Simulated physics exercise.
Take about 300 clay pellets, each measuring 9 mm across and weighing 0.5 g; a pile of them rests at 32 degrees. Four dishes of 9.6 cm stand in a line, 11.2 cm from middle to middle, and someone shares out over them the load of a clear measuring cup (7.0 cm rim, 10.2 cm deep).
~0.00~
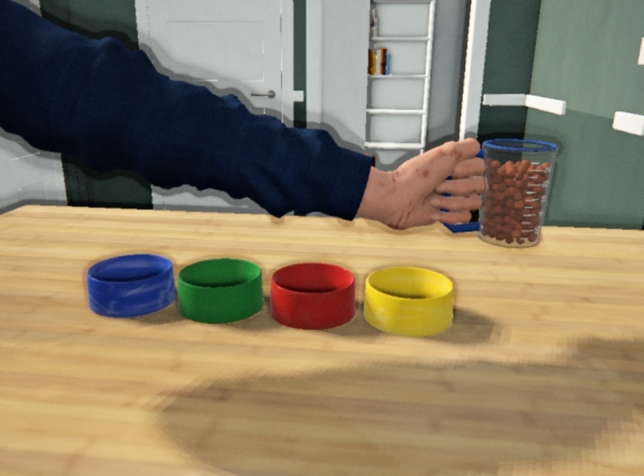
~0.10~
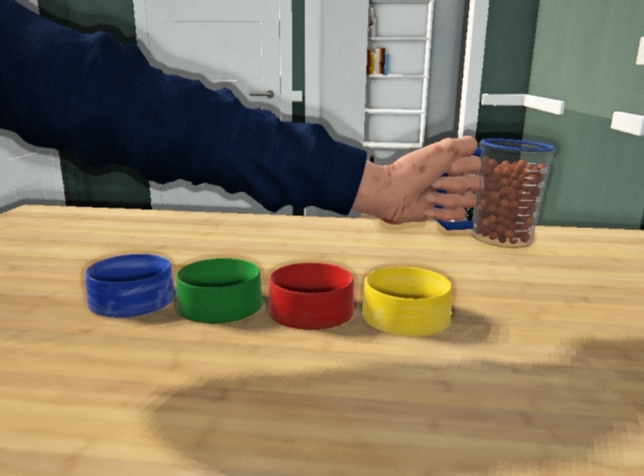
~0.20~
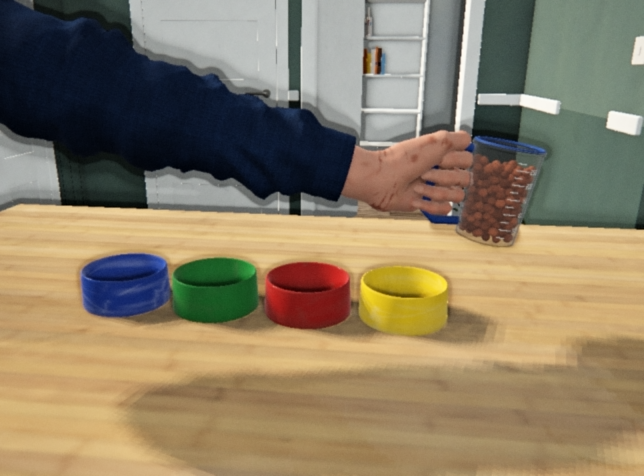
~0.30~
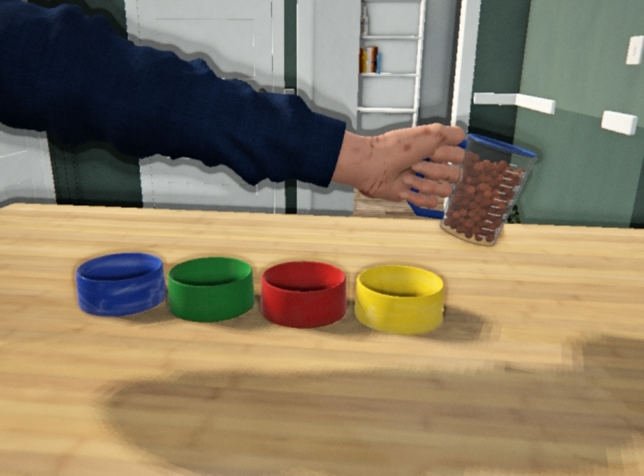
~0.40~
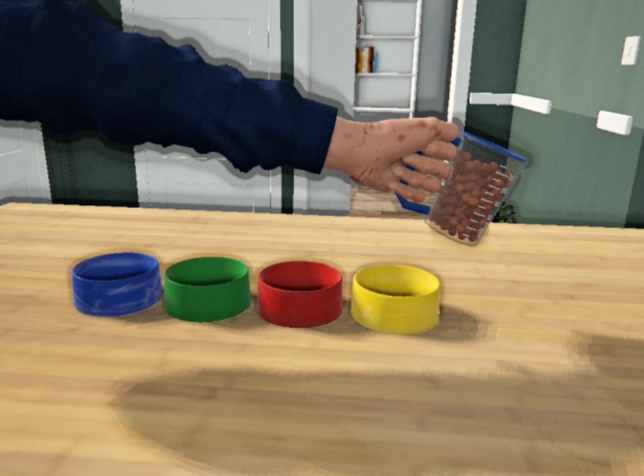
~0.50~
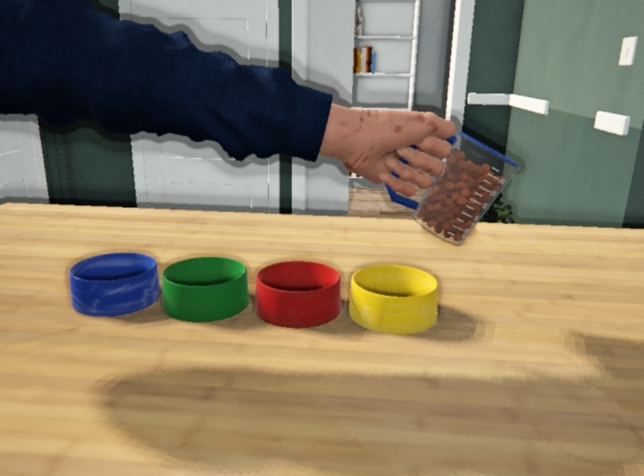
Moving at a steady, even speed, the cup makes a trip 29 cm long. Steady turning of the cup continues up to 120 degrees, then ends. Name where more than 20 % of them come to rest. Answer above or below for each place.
Red: Below, blue: Below, green: Below, yellow: Above, counter: Below.
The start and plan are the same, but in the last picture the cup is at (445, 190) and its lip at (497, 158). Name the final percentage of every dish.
Dish by dish: Red 100 percent, blue 0 percent, green 0 percent, yellow 0 percent.
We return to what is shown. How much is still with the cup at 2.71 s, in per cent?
0 %.
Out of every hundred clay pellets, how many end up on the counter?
5 %.
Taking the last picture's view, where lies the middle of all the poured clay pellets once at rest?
Approximately (391, 294) in the last view.
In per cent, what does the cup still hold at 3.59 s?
Estimate: Some 0 %.
After 1.82 s, tilt 109 degrees; cup holds 80 %, yellow 15 %.
Then, at 2.71 s, tilt 120 degrees; cup holds 0 %, yellow 95 %.
Then, at 3.59 s, tilt 120 degrees; cup holds 0 %, yellow 95 %.
By 3.9 s all is still; red 0 %, blue 0 %, green 0 %, yellow 95 %, counter 5 %.
